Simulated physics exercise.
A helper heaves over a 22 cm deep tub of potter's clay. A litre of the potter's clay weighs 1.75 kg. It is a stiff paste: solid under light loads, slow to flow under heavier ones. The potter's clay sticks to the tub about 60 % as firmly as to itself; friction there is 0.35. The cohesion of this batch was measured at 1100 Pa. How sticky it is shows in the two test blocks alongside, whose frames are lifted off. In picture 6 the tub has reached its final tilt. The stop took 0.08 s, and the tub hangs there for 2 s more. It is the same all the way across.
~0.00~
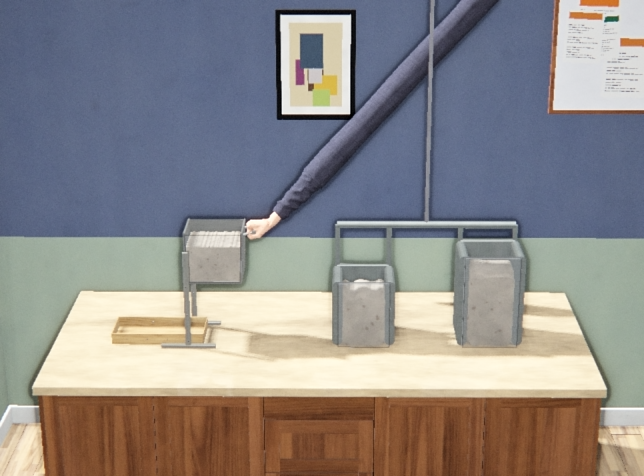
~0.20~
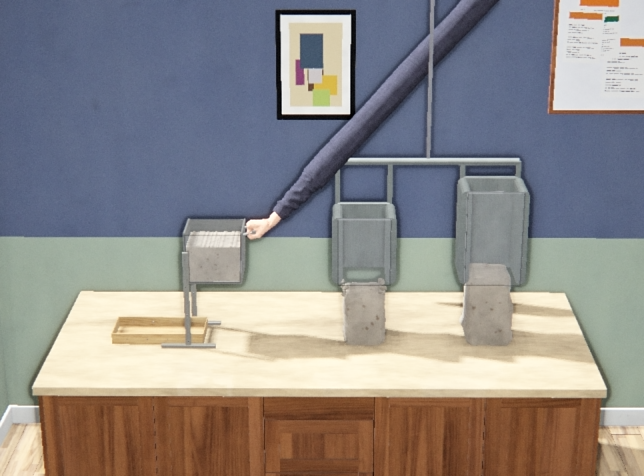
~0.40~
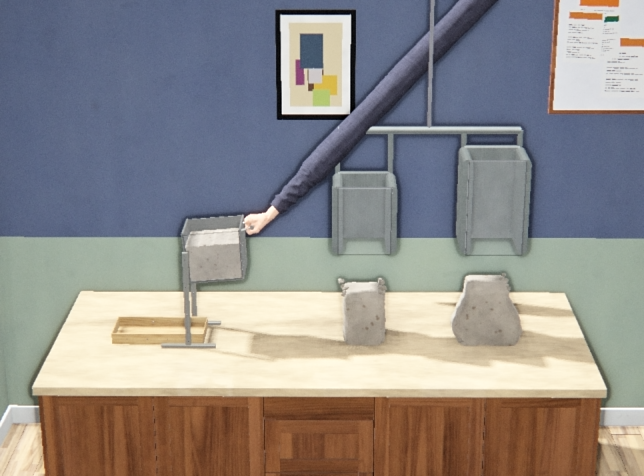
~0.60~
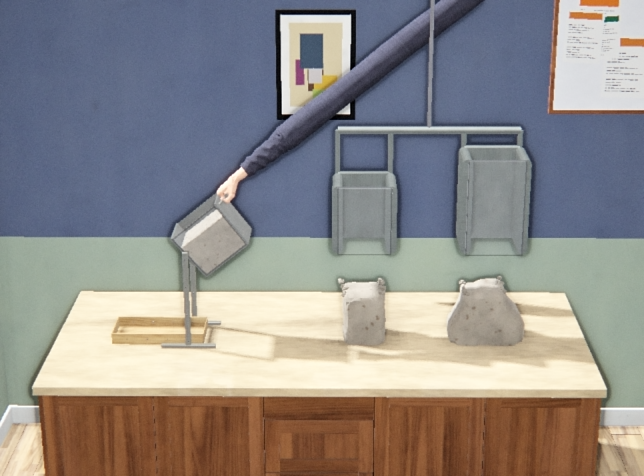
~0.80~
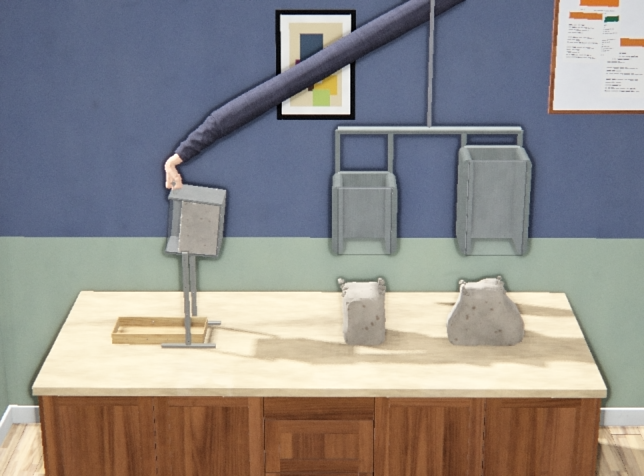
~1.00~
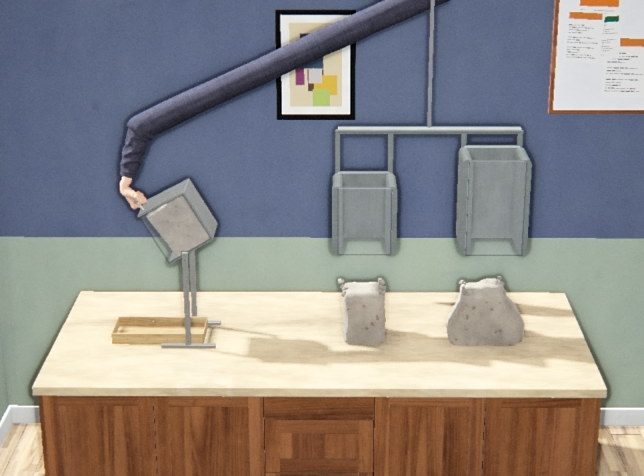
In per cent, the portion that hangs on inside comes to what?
Expect roughly 0 %.
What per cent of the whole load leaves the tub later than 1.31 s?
About 9 %.
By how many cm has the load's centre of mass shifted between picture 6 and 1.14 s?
About 9 cm.
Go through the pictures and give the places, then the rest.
The first frame shows handle-side rim at (240, 235), tilt 0 degrees; top of the potter's clay at (237, 247); blocks stand 24 cm, 34 cm (left to right).
The second frame shows handle-side rim at (240, 235), tilt 0 degrees; top of the potter's clay at (237, 247); blocks stand 24 cm, 32 cm (left to right).
The third frame shows handle-side rim at (238, 230), tilt 5 degrees; top of the potter's clay at (235, 243); blocks stand 24 cm, 27 cm (left to right).
The fourth frame shows handle-side rim at (214, 206), tilt 39 degrees; top of the potter's clay at (220, 217); blocks stand 24 cm, 25 cm (left to right).
The fifth frame shows handle-side rim at (169, 199), tilt 84 degrees; top of the potter's clay at (186, 202); blocks stand 24 cm, 25 cm (left to right).
The sixth frame shows handle-side rim at (139, 218), tilt 120 degrees; top of the potter's clay at (176, 199); blocks stand 24 cm, 25 cm (left to right).
After 1.14 s, the tub is at 120 degrees and holds 71 %.
After 1.31 s, the tub is at 120 degrees and holds 9 %.
After 1.48 s, the tub is at 120 degrees and holds 0 %.
After 1.65 s, the tub is at 120 degrees and holds 0 %.
After 3.00 s, at the end, the tub is at 120 degrees and holds 0 %.
